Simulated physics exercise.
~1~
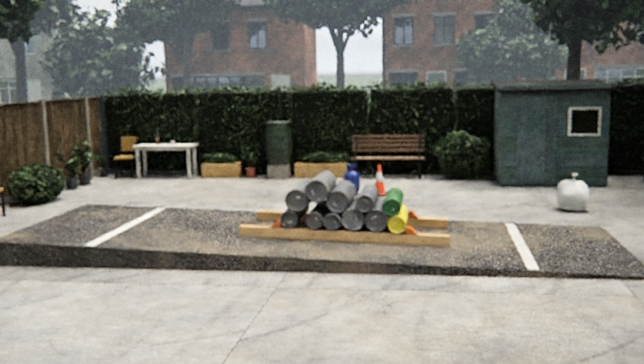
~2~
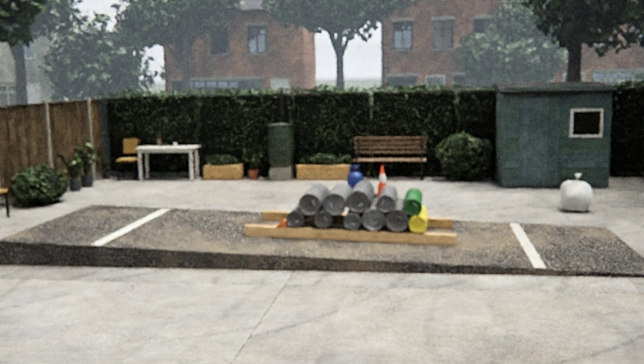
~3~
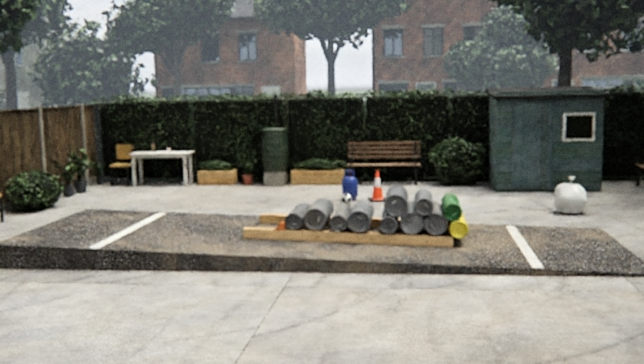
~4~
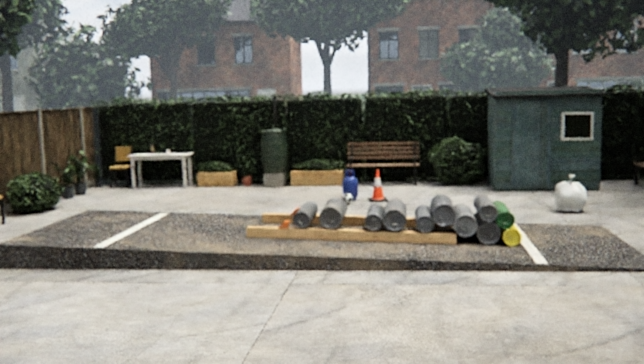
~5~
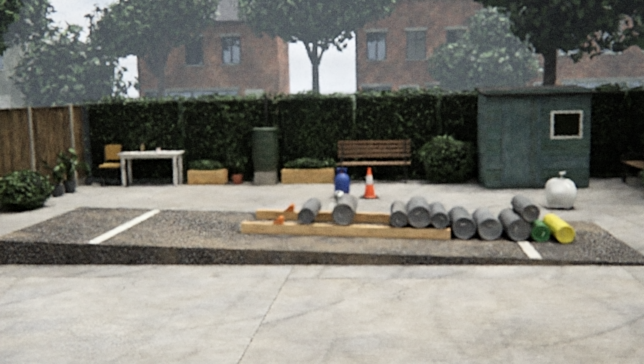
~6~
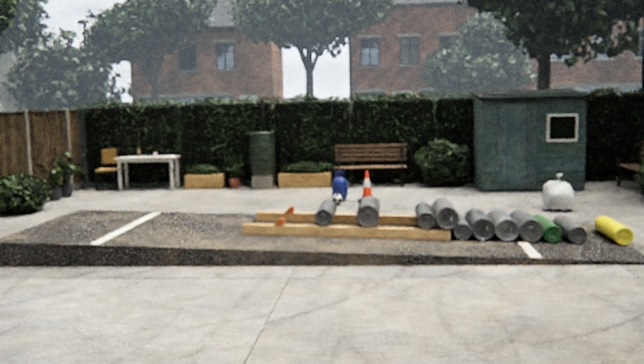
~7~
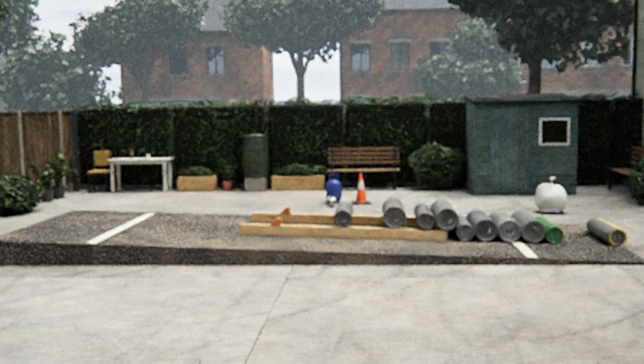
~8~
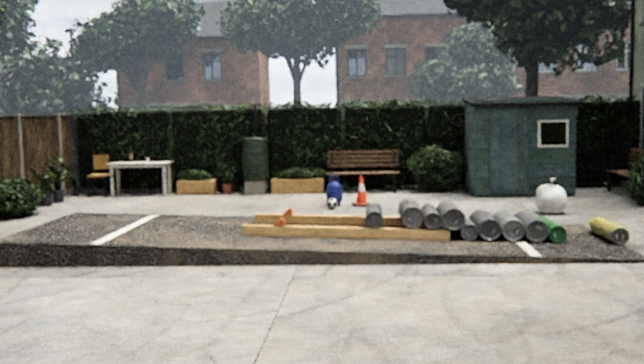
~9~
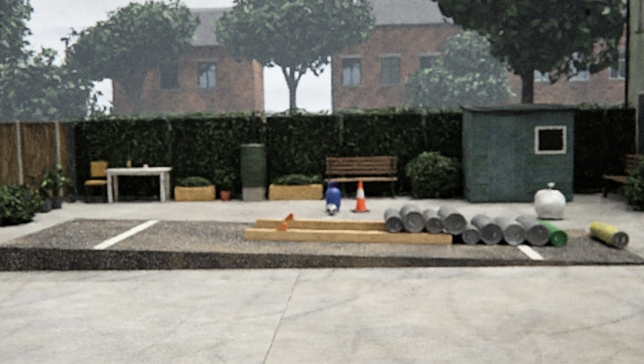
Grey, green and yellow gas cylinders lie stacked on wooden bearers over a gravel strip, in a paved yard with a hedge, a bench and a green shed. The pile slumps to the right, and the yellow cylinder at that end drops off the bearers with the green one following. Both roll past the right white line, yellow leading, while several grey ones tumble after them. Yellow stops farthest right, and the remaining grey cylinders slide along the bearers. At the end they rest in a row, some on the bearers and others strung across the gravel, with green beyond the line.
